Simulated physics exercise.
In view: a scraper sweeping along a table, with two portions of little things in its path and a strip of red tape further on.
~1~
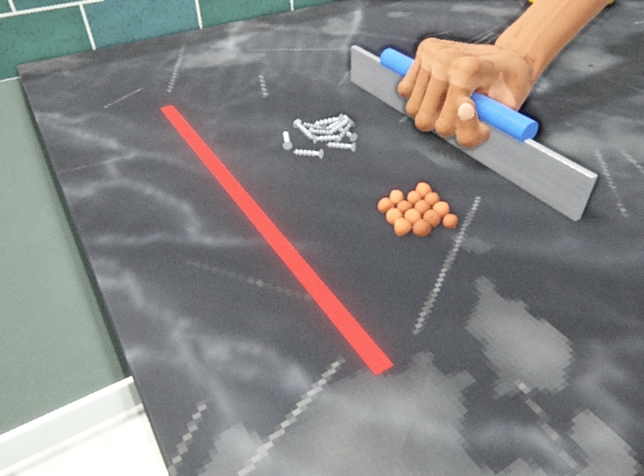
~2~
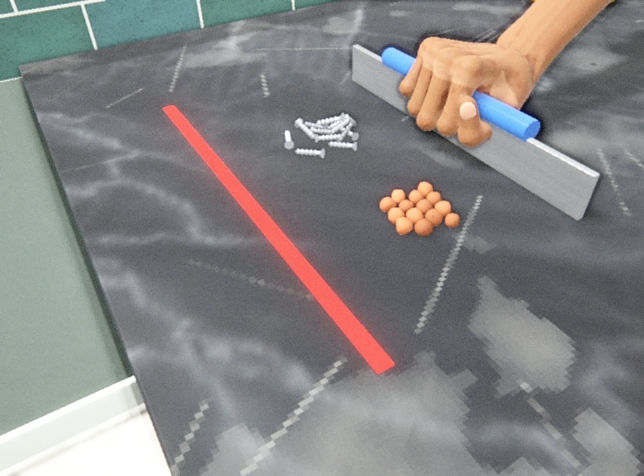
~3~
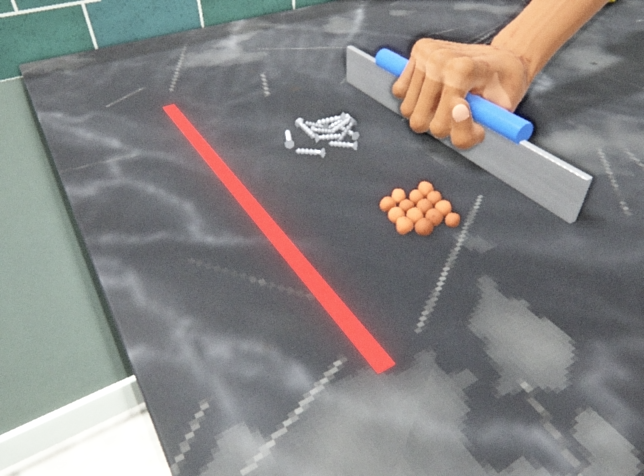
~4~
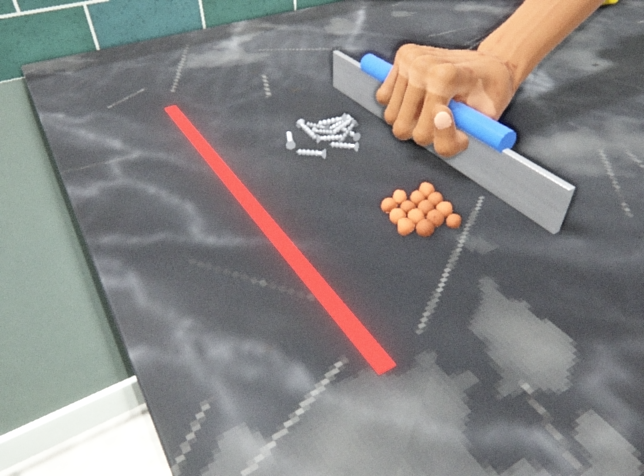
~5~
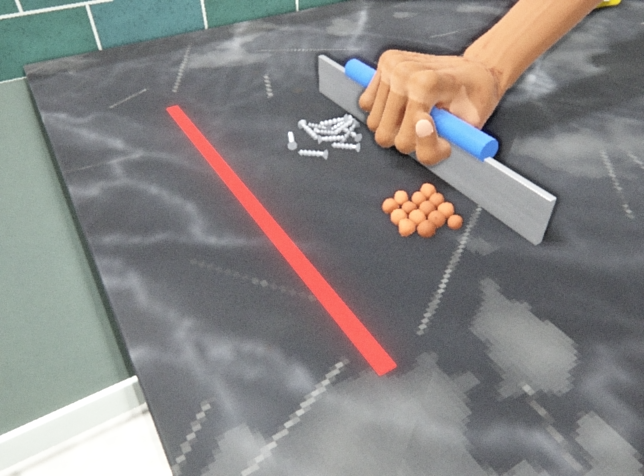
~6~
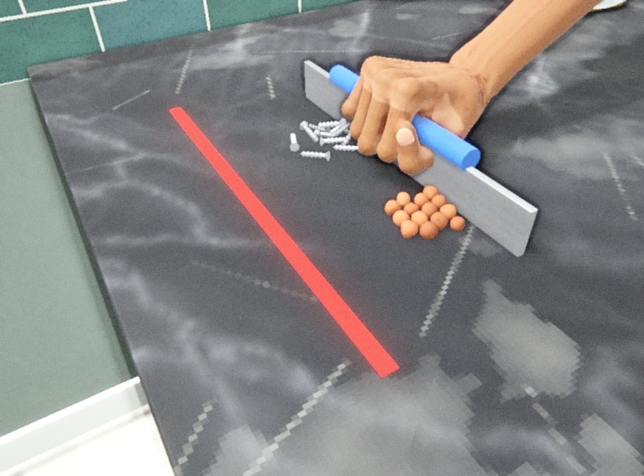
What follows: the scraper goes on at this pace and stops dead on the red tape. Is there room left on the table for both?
Here the front portion remains up there, and the back portion remains up there.
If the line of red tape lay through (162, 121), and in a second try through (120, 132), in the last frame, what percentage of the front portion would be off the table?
Near 0 % and 0 %.
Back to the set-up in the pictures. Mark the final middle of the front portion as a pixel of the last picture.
At about (275, 277).
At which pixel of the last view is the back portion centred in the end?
Close to (206, 174).
Then, 0.52 s on from there, scraper still moving, near (318, 142); front portion all on the table, its front near (337, 251); back portion all on the table, its front near (280, 177).
Then, 1.05 s on from there, scraper stopped at the red tape; front portion all on the table, its front near (247, 288); back portion all on the table, its front near (207, 189).
Then, 1.33 s on from there, scraper stopped at the red tape; front portion all on the table, its front near (247, 288); back portion all on the table, its front near (175, 155).
In the end, scraper stopped at the red tape; front portion all on the table, its front near (247, 288); back portion all on the table, its front near (175, 155).
